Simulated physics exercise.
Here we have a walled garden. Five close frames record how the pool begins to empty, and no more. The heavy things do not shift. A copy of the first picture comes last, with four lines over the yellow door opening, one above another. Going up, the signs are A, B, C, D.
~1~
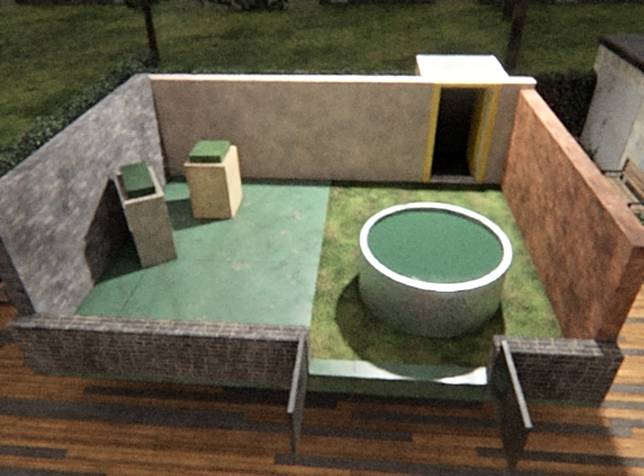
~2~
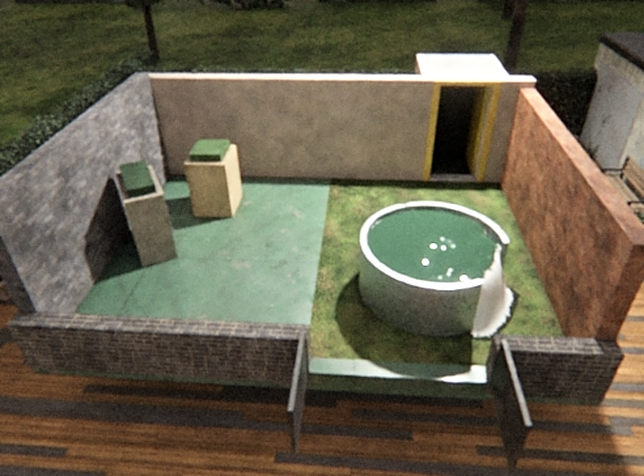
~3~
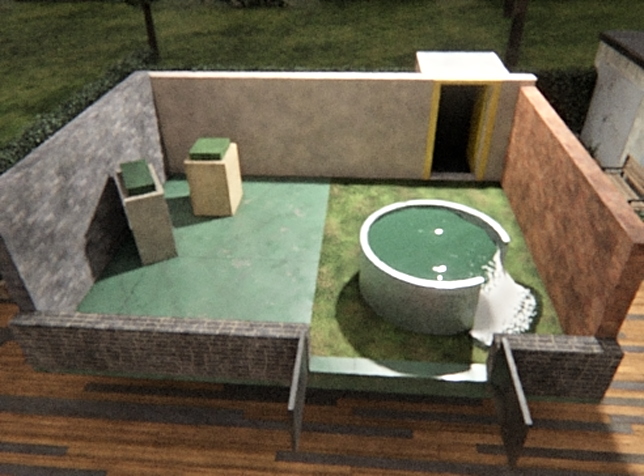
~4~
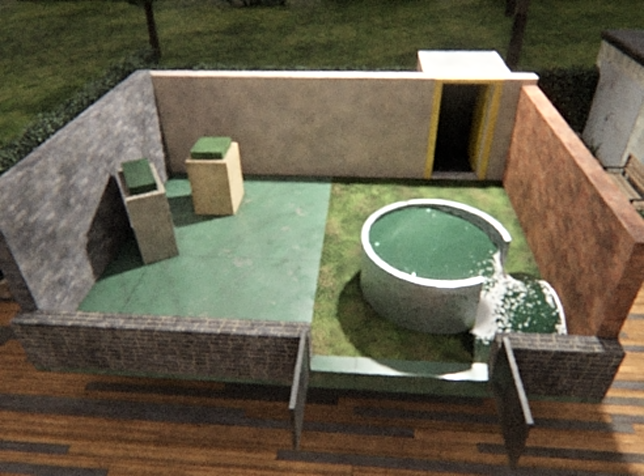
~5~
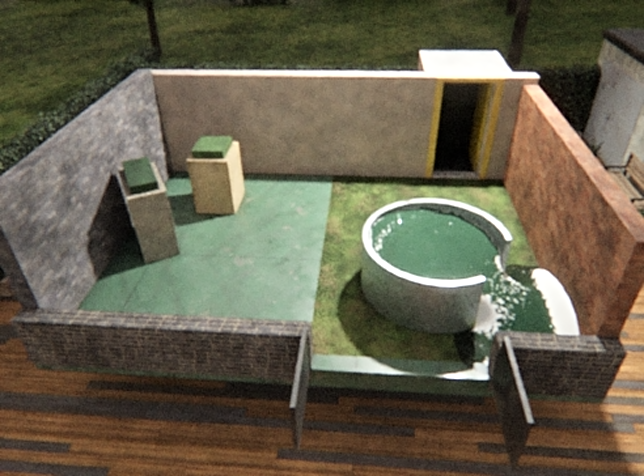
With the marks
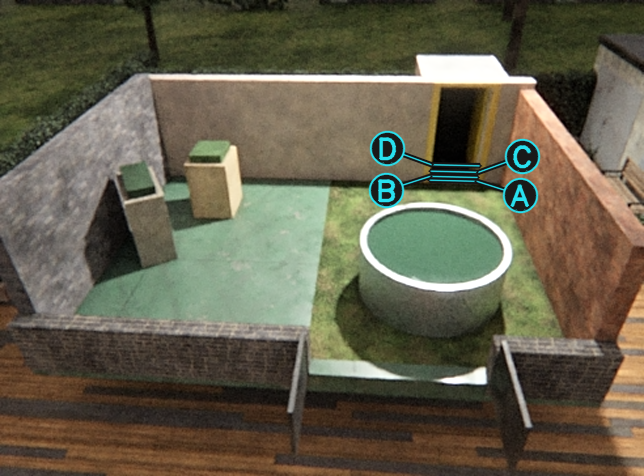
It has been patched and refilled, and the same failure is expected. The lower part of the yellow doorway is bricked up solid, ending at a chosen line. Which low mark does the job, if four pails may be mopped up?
I would pick mark B.
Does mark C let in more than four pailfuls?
No, that is safe.
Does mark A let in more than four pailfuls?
Yes.
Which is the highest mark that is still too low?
That is mark A.
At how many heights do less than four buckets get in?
Three of the four.
On the marked copy, A at (453, 180); B at (453, 176); C at (454, 171); D at (455, 165); from the bottom up A, B, C, D.
With A, about 9 bucketfuls get in.
With B, a splash gets over, under a bucket.
With C, nothing gets over.
With D, nothing gets over.
